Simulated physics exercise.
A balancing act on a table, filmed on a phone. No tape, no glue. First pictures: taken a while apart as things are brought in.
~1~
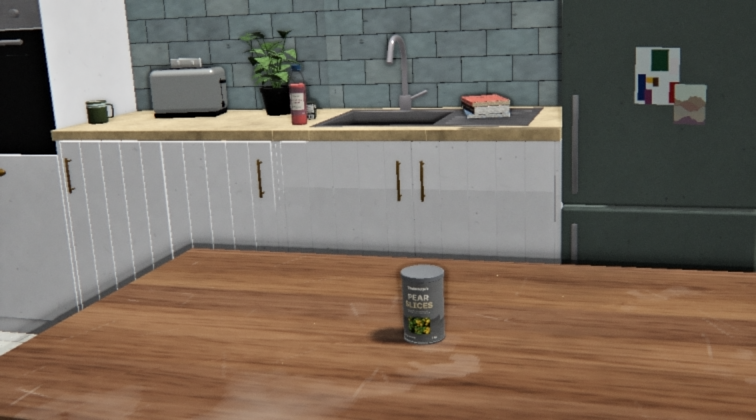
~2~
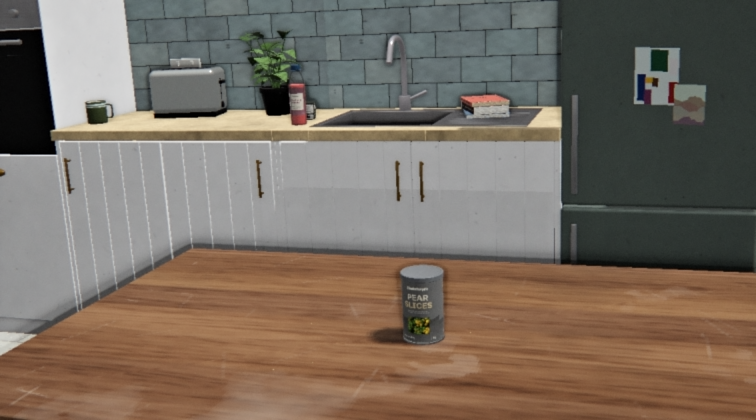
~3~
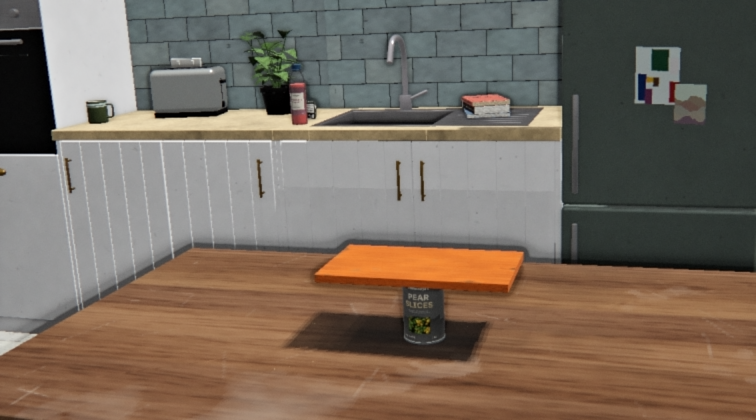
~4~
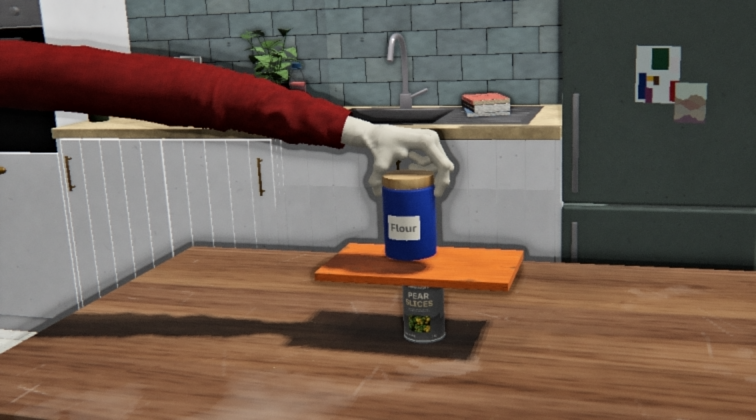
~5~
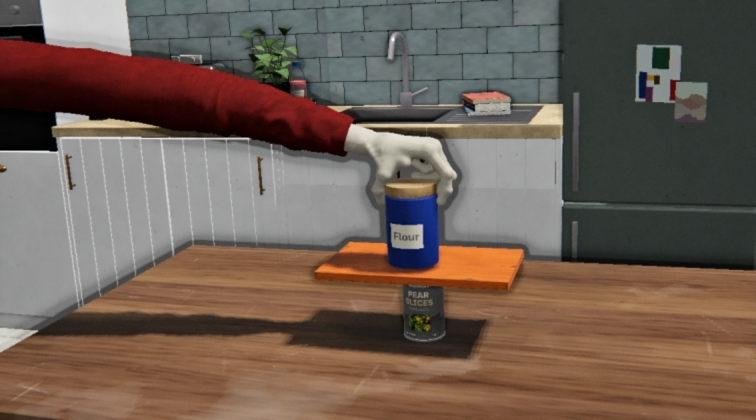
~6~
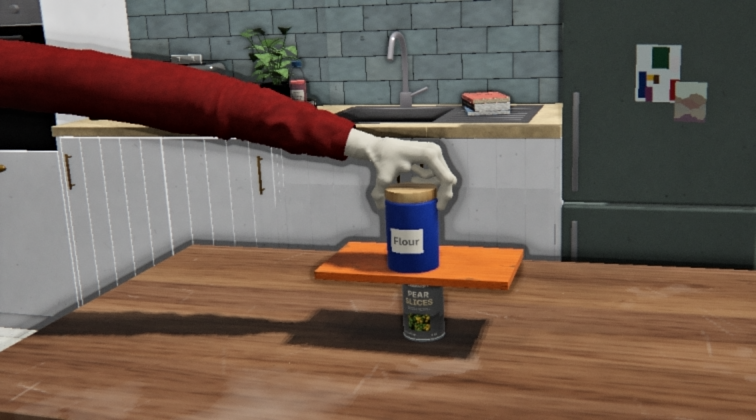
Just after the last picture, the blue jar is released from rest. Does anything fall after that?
Carries the load.
Then, 0.20 s later than the last frame, all is still.
Then, 0.70 s later than the last frame, blue jar resting near (412, 227).
When it is over, all 3 as before. End places, in pixels of the last picture, blue jar near (412, 227). The stack stays up.
